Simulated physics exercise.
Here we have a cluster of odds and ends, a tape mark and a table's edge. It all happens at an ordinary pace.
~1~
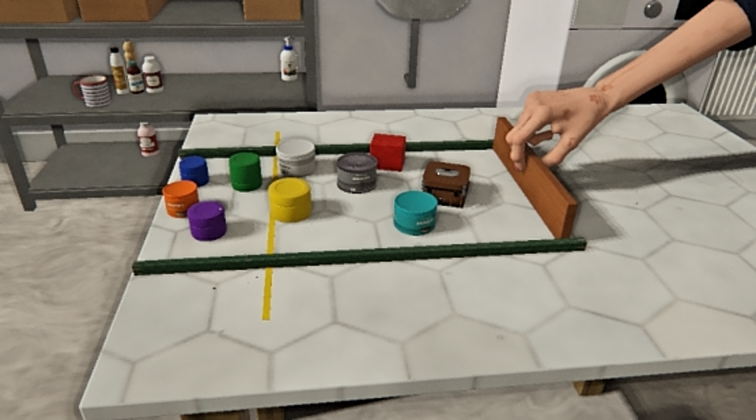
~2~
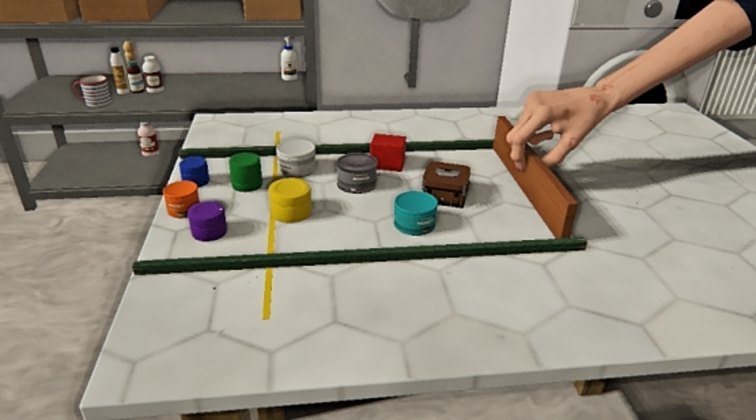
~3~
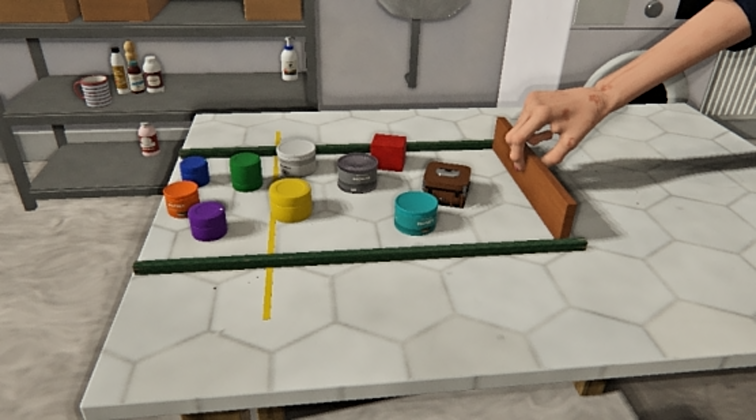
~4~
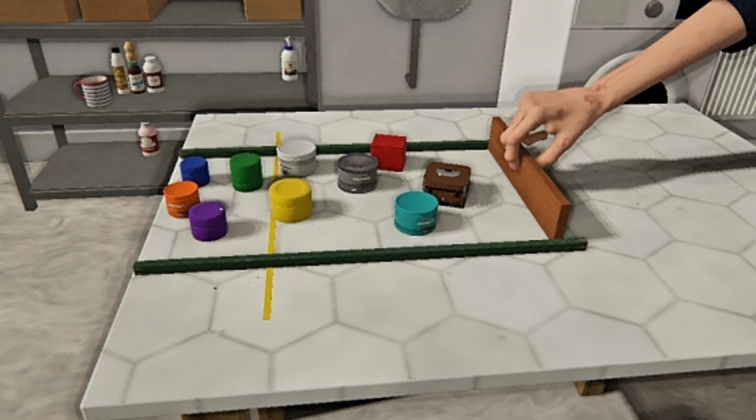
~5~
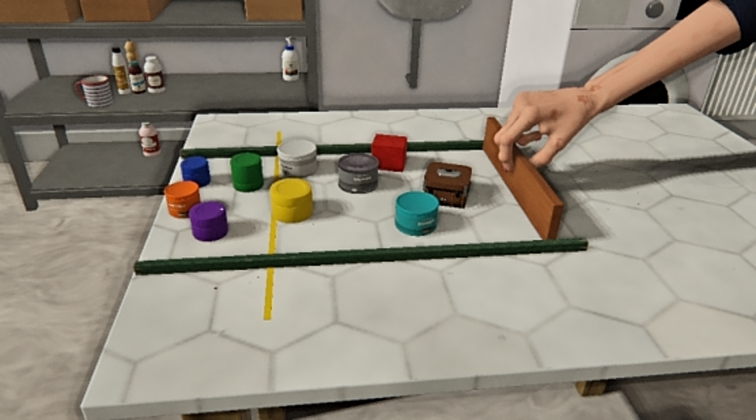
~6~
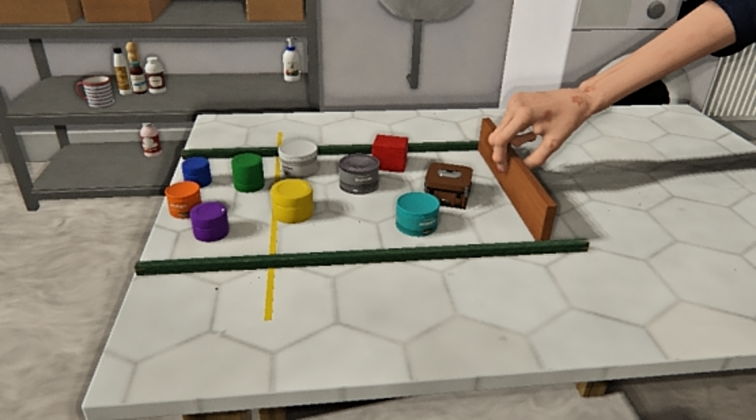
The clip shows a hand holding a brown board upright at the right of a group of colourful tubs and blocks on a tiled table, then moving it slightly left between two green strips while the objects stay still.
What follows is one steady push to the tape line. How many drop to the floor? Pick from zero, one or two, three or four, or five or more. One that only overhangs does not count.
The number that fall off is zero.
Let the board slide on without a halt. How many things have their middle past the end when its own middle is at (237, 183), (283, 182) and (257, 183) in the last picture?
Past the end: 2, 0 and 1.
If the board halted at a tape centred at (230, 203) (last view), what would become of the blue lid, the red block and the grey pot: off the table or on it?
The blue lid drops off; the red block is kept; the grey pot survives.
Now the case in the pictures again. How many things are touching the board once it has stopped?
That makes 4.
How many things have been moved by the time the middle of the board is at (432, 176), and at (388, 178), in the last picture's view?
First 1, then 4.
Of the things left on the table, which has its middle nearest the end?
The orange tub ends nearest.
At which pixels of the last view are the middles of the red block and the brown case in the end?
The red block at (261, 158), the brown case at (252, 197).
Soon after, none off yet; orange tub at rest near (185, 200); blue lid at rest near (197, 173); purple lid at rest near (210, 222).
In the end, the number that fall off is zero.
